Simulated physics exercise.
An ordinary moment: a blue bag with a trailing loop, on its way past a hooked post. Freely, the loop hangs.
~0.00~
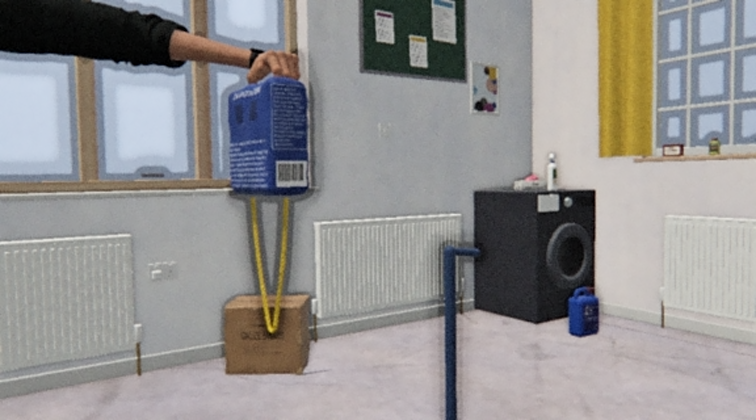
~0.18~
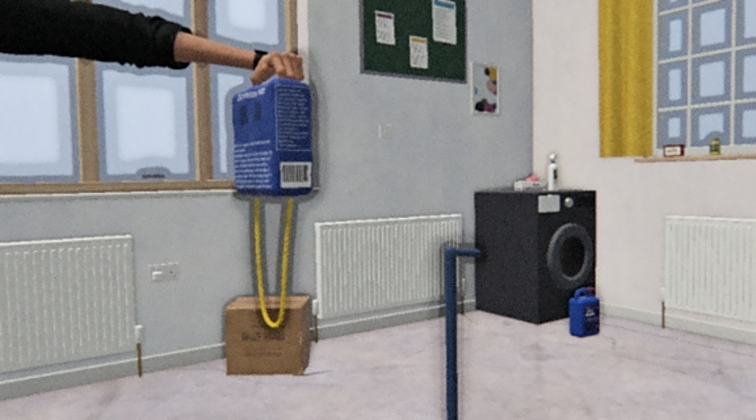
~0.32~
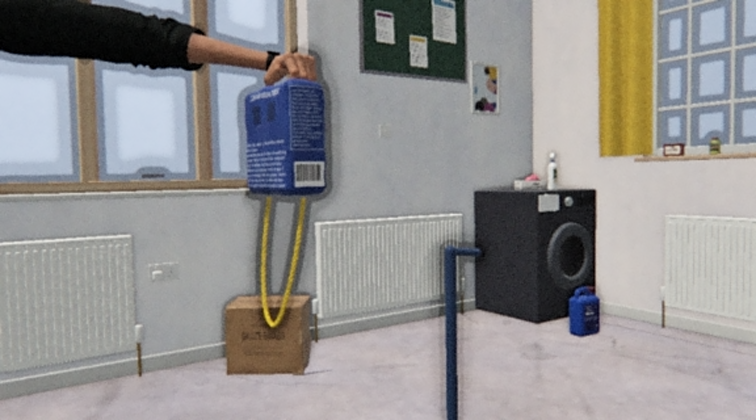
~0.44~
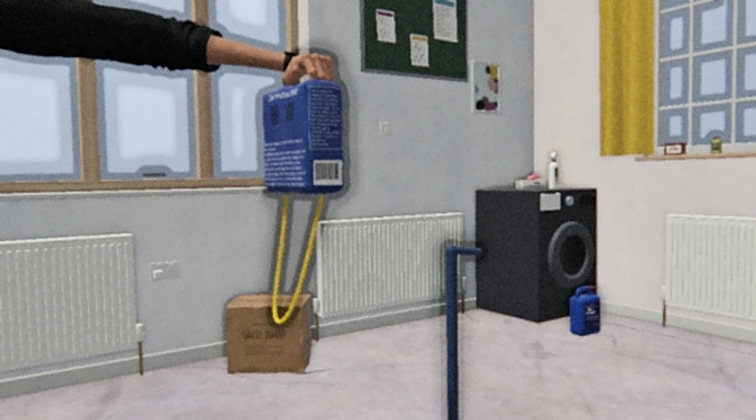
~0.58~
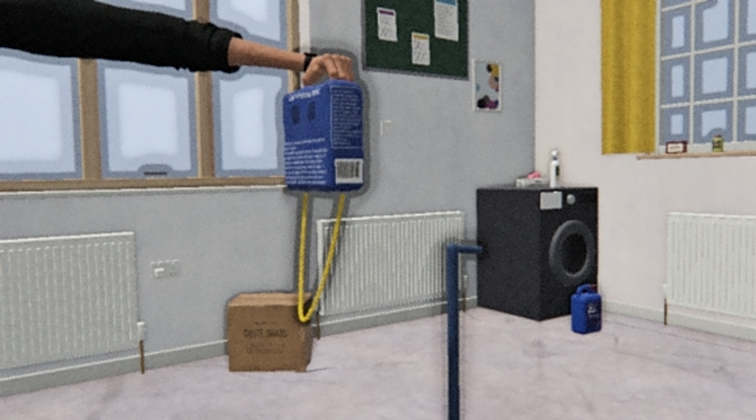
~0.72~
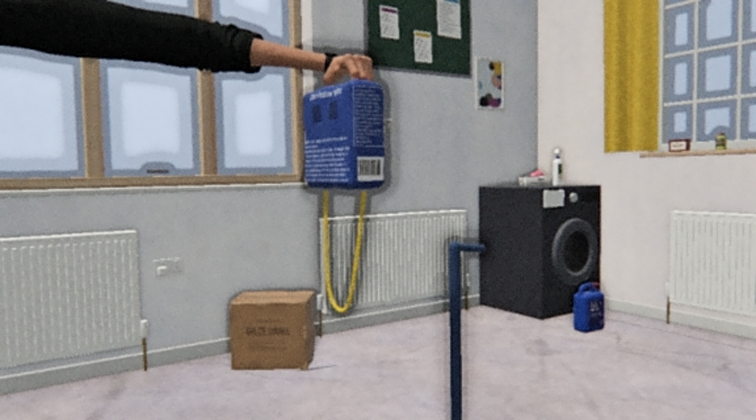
The clip shows a hand holding a blue container with a yellow loop hanging beneath it, moving it steadily right from above a cardboard box toward a fixed blue post whose bent tip points right, the loop swaying slightly.
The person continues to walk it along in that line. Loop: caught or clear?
Clear.
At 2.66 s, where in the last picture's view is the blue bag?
About (540, 142).
Around 1.26 s, bag nearing the post near (408, 140).
Around 2.12 s, bag past the post near (494, 141).
Around 2.66 s, bag past the post near (540, 142).
Finally, bag past the post near (541, 142). The blue bag comes away clean.
